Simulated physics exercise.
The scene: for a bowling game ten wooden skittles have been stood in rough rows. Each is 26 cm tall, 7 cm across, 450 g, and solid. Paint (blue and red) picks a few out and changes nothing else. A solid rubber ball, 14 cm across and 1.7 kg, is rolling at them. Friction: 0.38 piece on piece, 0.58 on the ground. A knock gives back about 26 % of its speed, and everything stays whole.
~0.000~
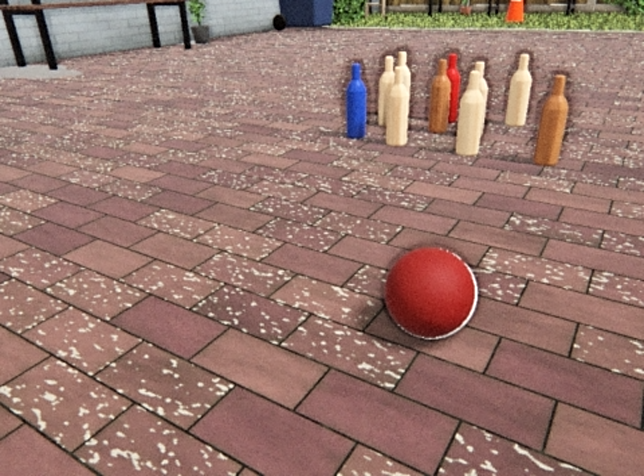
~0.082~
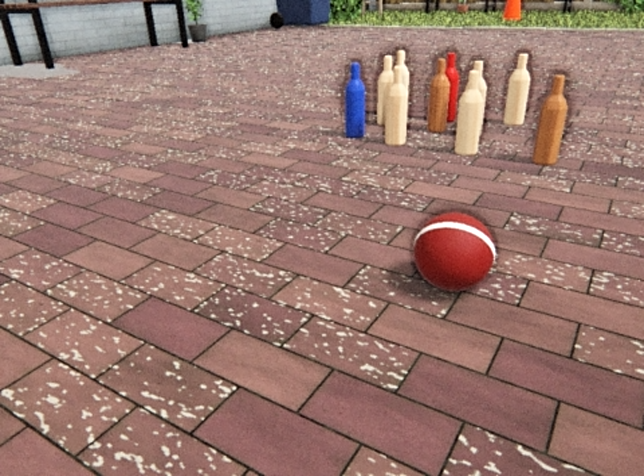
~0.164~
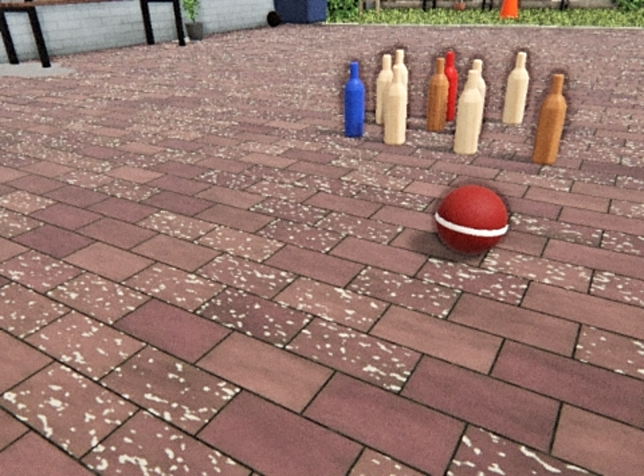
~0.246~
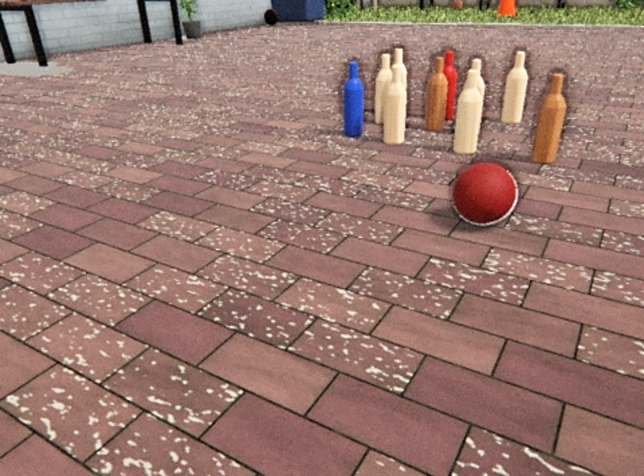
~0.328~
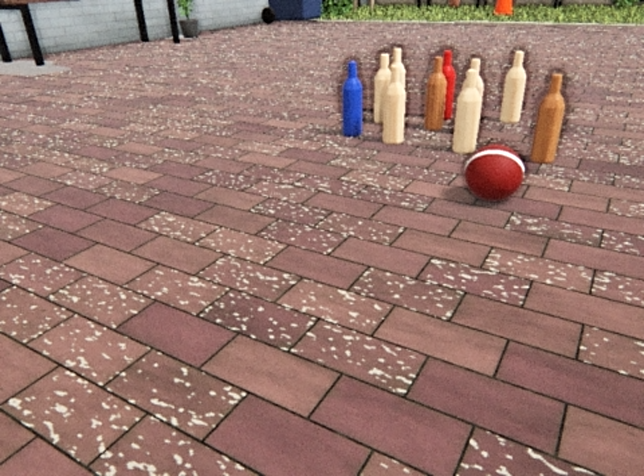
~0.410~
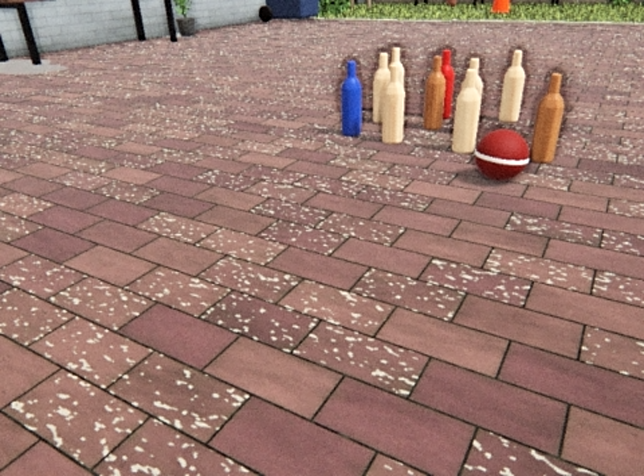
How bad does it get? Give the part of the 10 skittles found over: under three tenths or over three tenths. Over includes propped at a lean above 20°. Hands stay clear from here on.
The part is less than three tenths.
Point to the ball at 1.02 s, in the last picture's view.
Around (517, 93).
After 0.78 s, ball still moving; 1 of the 10 skittles over.
After 1.02 s, ball still moving; 2 of the 10 skittles over.
By the end (1.6 s), ball rolling away; 2 of the 10 skittles over; red skittle unmoved; blue skittle unmoved. That is 20 per cent. As the last picture would show them, middles, red skittle near (444, 85), blue skittle near (351, 99).
